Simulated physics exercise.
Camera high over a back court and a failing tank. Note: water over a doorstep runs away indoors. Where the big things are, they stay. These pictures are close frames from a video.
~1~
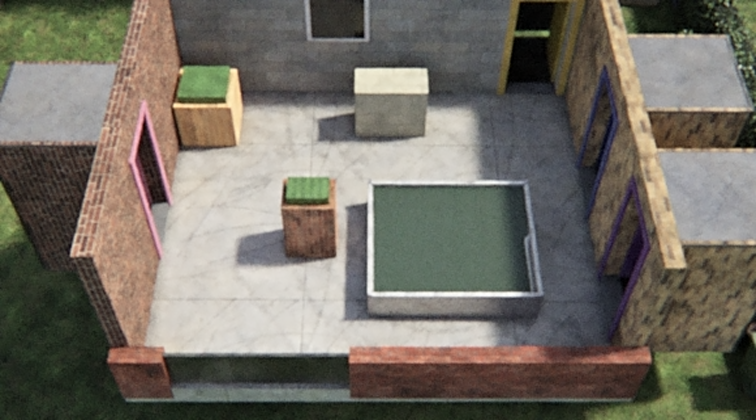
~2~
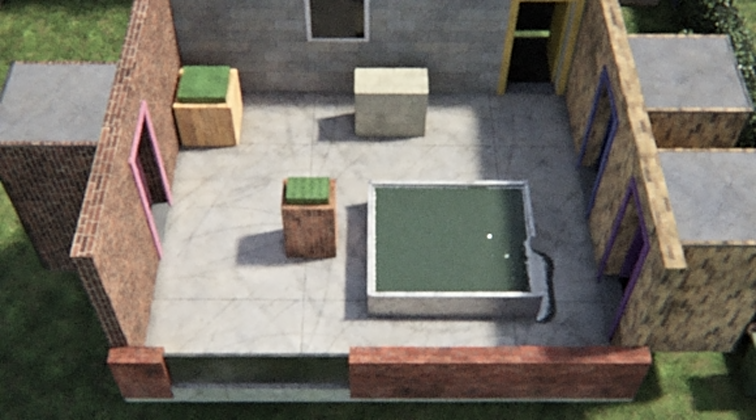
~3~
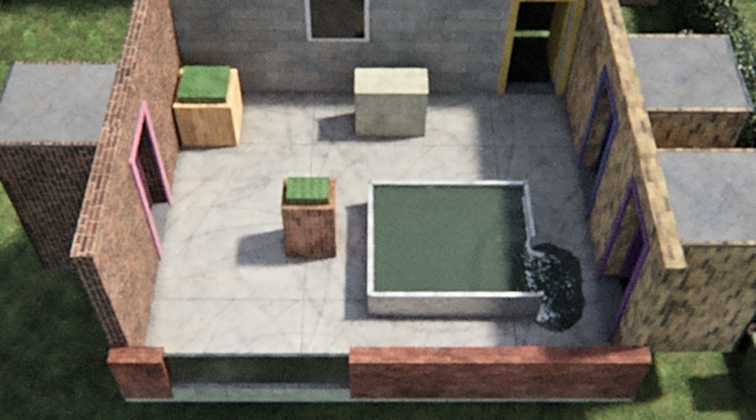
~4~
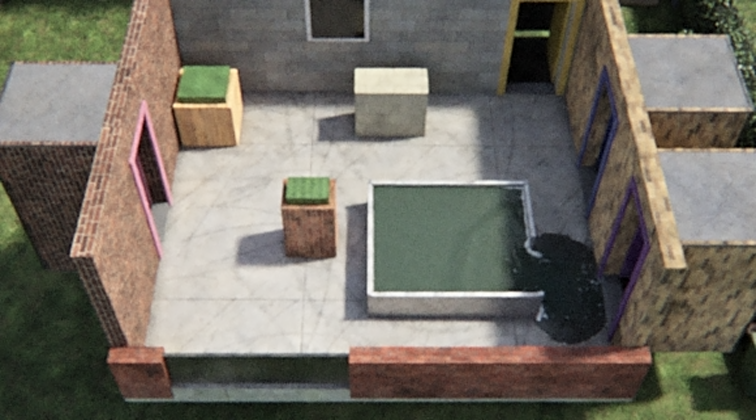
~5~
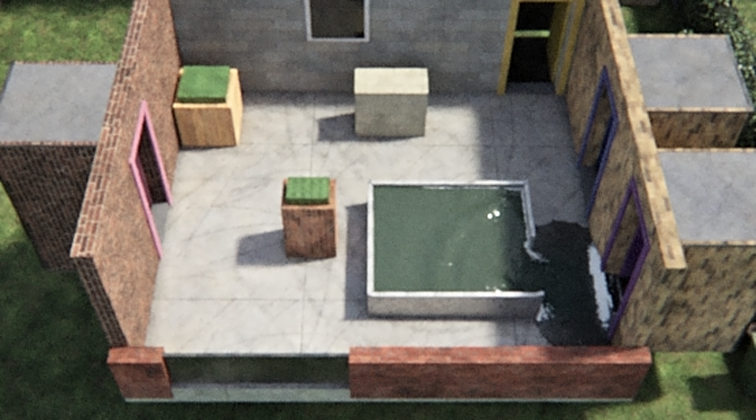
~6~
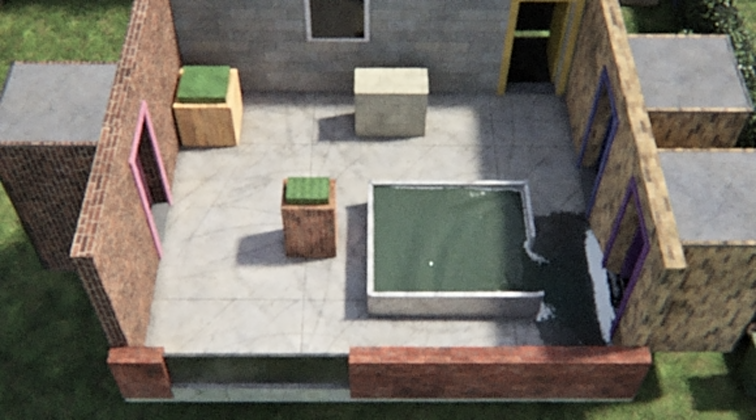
In this clip, seen from above a walled court, still green water in a pale-rimmed tank begins pouring through a gap on its right side, spreading darkly across the paving to the right-hand wall beside a purple-framed doorway.
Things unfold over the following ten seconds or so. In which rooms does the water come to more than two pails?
Behind the yellow door, more than two pails; behind the purple door, more than two pails; behind the blue door, two pails or fewer; behind the pink door, two pails or fewer.
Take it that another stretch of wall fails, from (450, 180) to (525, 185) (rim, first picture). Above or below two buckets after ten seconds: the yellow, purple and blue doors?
Taking each in turn, the yellow overflows, the purple falls below the limit, the blue falls below the limit.
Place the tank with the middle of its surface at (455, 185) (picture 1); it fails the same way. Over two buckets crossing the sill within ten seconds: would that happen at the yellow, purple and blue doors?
One by one: The yellow door takes more; the purple door lets less in; the blue door takes more.
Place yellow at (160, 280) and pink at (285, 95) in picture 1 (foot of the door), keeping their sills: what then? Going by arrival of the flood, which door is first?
I'd go with the door marked purple.
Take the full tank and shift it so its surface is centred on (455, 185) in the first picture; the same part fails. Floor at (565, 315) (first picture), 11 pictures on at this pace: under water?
Answer: Reached.
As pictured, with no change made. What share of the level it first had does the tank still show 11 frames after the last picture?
Some 64 per cent.
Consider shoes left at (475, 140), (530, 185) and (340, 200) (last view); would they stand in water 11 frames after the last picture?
Result, in that order: Not wetted / wetted / not wetted.
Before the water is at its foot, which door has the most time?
My answer: The pink-painted one.
A moment on, water covers 10 % of the floor; the yellow door not reached, the purple door over two buckets in, the blue door wet at the sill, nothing in, the pink door not reached.
Next, water covers 25 % of the floor; the yellow door not reached, the purple door far over two buckets in, the blue door wet at the sill, nothing in, the pink door not reached.
Then, water covers 45 % of the floor; the yellow door over two buckets in, the purple door far over two buckets in, the blue door wet at the sill, nothing in, the pink door not reached.
Later, water covers 60 % of the floor; the yellow door far over two buckets in, the purple door far over two buckets in, the blue door wet at the sill, nothing in, the pink door wet at the sill, nothing in.
In the end, water covers 95 % of the floor; the yellow door far over two buckets in, the purple door far over two buckets in, the blue door wet at the sill, nothing in, the pink door wet at the sill, nothing in.
